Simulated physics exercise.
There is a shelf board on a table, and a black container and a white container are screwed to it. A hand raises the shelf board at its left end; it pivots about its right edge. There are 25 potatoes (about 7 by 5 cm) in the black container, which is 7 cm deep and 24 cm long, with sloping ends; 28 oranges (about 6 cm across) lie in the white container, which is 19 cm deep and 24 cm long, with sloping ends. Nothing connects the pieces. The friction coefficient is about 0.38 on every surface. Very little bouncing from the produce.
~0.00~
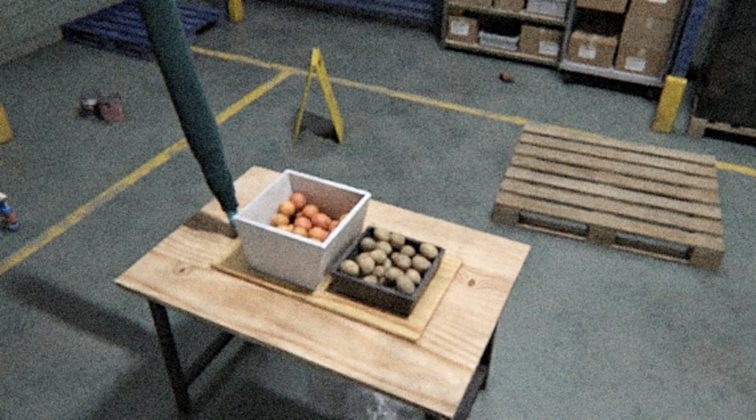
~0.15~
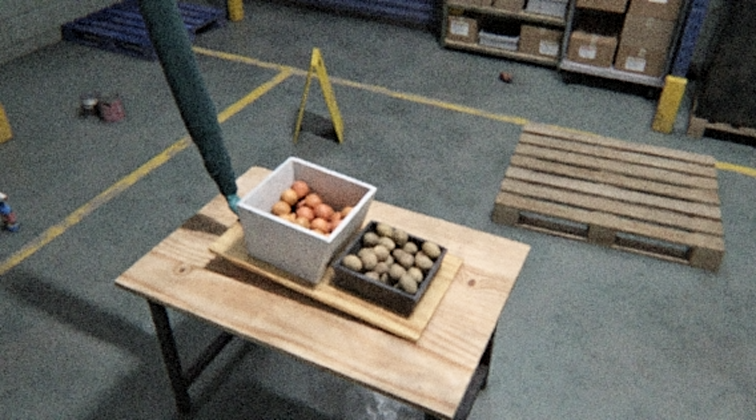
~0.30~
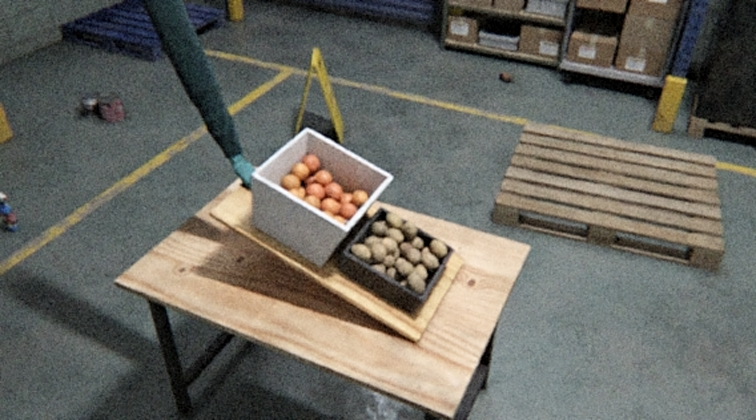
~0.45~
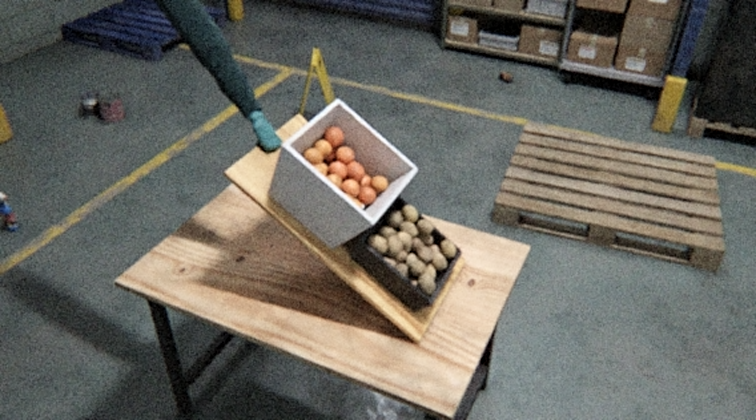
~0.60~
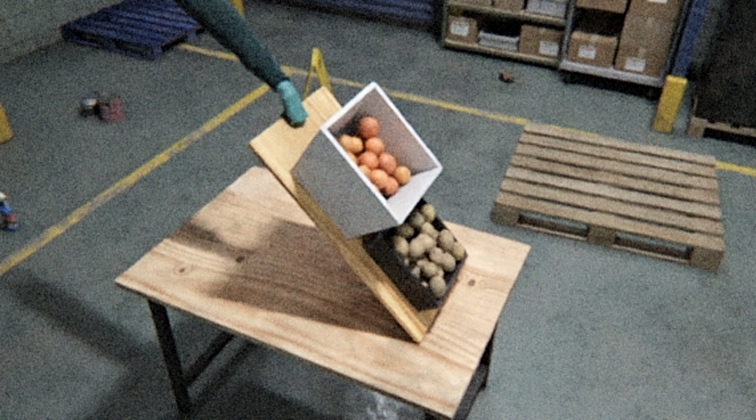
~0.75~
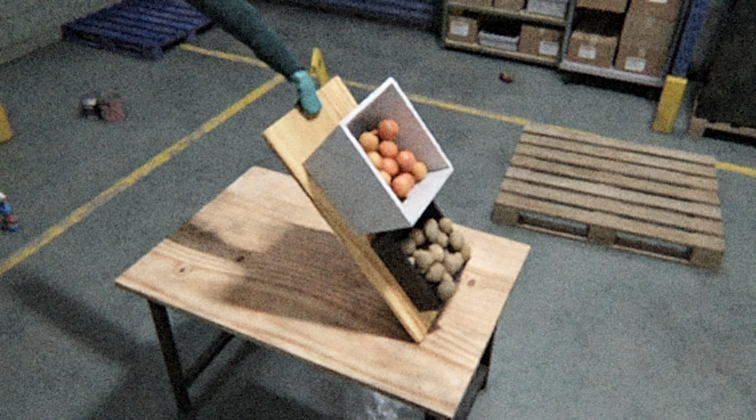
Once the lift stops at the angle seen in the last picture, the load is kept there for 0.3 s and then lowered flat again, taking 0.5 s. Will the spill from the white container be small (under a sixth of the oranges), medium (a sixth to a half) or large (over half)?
Small.
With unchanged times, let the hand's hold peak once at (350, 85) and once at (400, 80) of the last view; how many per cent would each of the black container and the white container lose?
The black container would lose 50 per cent in the first try and 60 per cent in the second, the white container 30 and then 100 per cent.
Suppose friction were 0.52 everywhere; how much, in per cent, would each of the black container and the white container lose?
Then the black container sheds 20 per cent, while the white container sheds 0 per cent.
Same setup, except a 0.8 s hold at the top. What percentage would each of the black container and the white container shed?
Then black container 30, white container 0 per cent.
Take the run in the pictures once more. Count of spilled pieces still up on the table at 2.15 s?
About 6.
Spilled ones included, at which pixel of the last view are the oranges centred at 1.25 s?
(355, 190).
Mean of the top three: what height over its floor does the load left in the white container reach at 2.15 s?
About 12 cm.
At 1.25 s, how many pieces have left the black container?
The black container is at around 6.
After 0.97 s, tilt 50°; 3 of 25 out of the black container and 0 of 28 out of the white container.
After 1.25 s, tilt 32°; 6 of 25 out of the black container and 0 of 28 out of the white container.
After 1.65 s, tilt 0°; 8 of 25 out of the black container and 0 of 28 out of the white container.
Final count (at 2.15 s), 8 of 25 out of the black container and 0 of 28 out of the white container. Asked share, 0 of 28, 0 per cent.
